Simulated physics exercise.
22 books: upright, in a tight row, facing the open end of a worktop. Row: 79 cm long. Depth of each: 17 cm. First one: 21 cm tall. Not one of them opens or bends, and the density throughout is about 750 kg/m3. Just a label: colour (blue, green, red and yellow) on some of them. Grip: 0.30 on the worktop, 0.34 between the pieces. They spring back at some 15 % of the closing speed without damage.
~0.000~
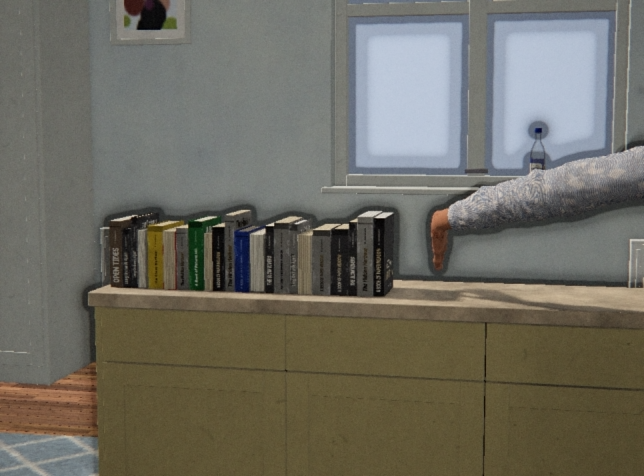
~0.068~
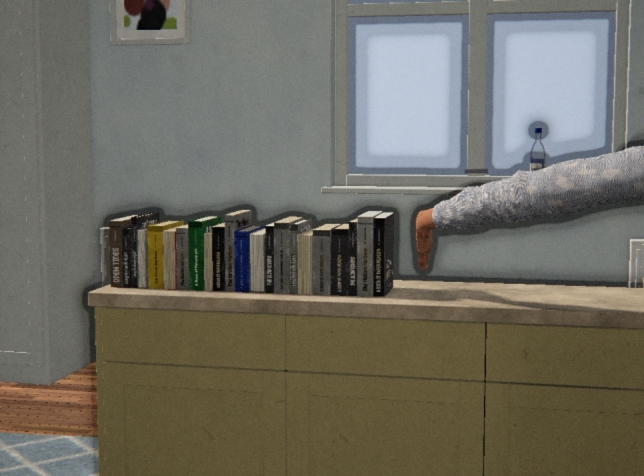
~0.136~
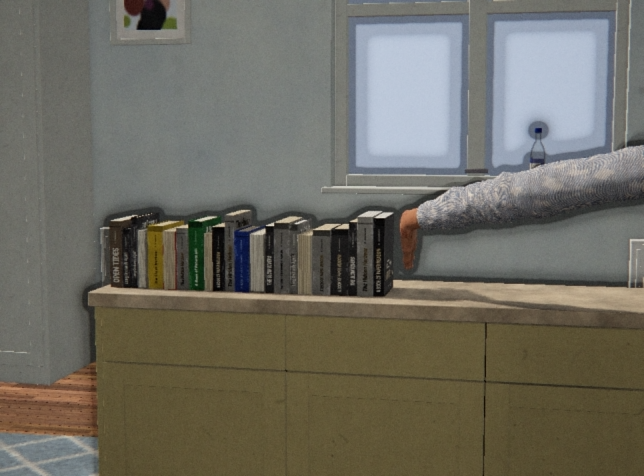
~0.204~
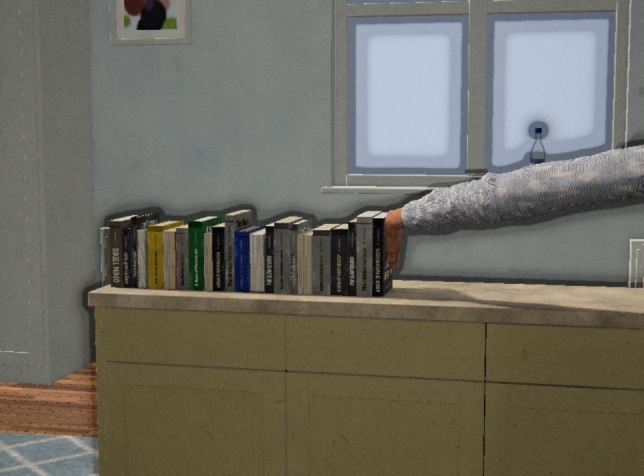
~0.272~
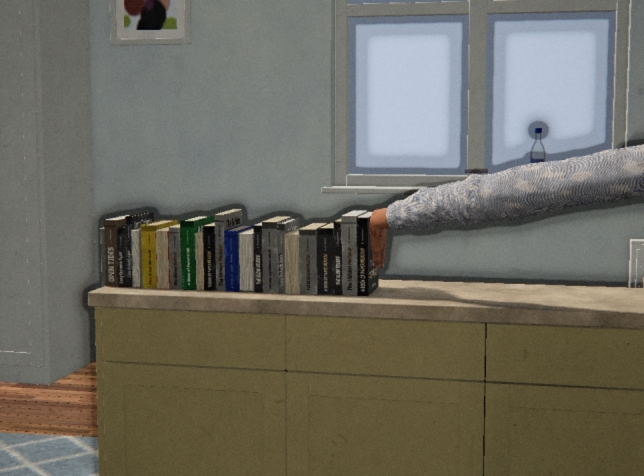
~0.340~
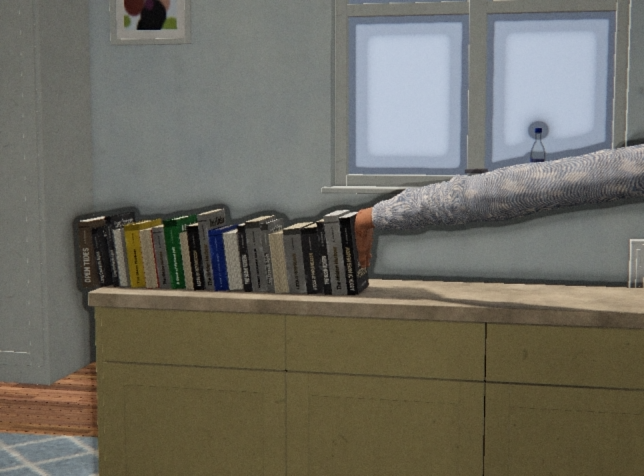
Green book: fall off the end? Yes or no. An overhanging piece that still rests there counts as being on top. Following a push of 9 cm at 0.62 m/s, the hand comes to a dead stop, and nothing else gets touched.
No.
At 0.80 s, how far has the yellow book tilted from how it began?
Some 180 degrees.
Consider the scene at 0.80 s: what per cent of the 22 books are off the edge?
25 per cent.
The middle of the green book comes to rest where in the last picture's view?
Near (136, 265).
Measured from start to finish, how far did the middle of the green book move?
About 20 cm.
Around 0.48 s, none of the 22 books off the edge, 22 disturbed; green book tipped 24°; yellow book tipped 26°.
Around 0.80 s, 5 of the 22 books off the edge; green book tipped 48°; yellow book upside down.
Finally (1.3 s), 6 of the 22 books off the edge; green book on its side; red book on its side; yellow book on its side. Seen by the last camera, middles, green book near (136, 265).
